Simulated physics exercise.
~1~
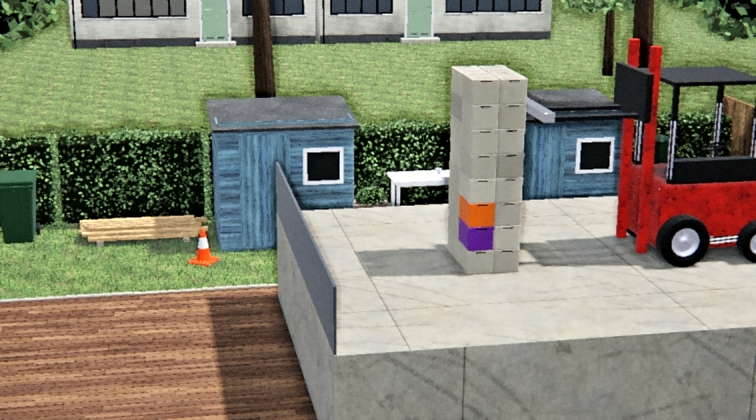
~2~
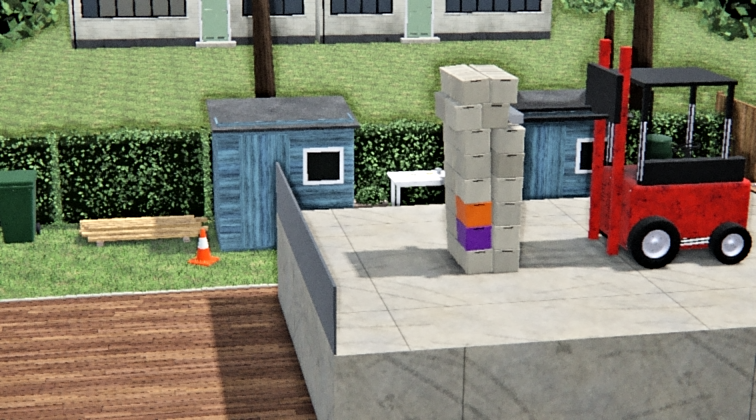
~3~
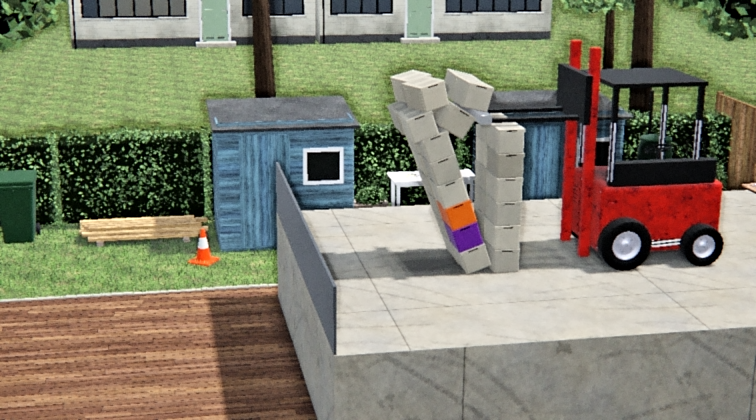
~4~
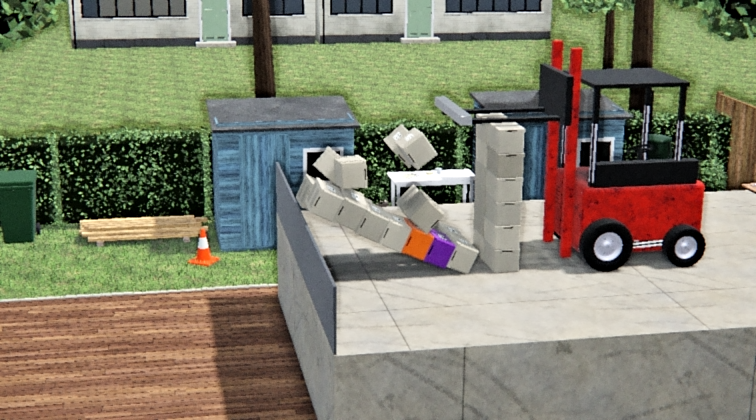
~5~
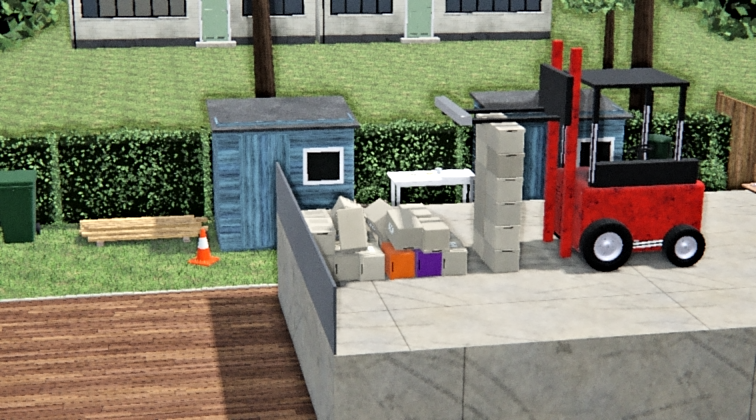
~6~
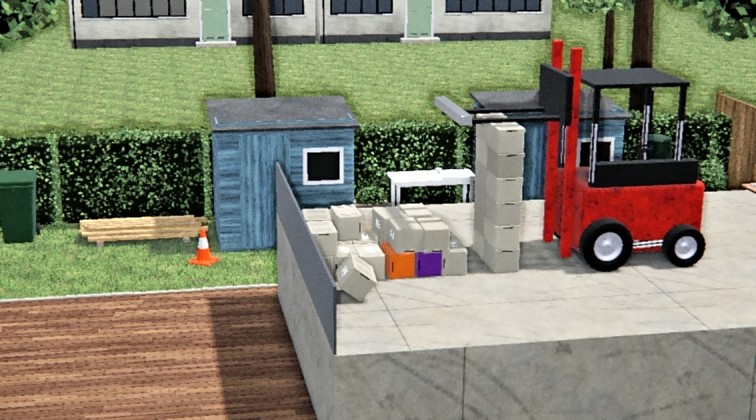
On a concrete loading dock with a low grey board along its left edge, a tall stack of pale totes, one orange and one purple, stands before a red forklift. The forklift rolls left, its raised beam pushing the upper part of the stack. The near column leans away from the one behind it, bending as its top totes separate. It topples left toward the board, totes tumbling, while the forklift halts. The fallen totes settle in a heap against the board, orange and purple on their sides, and a shortened column remains upright beside the forklift.
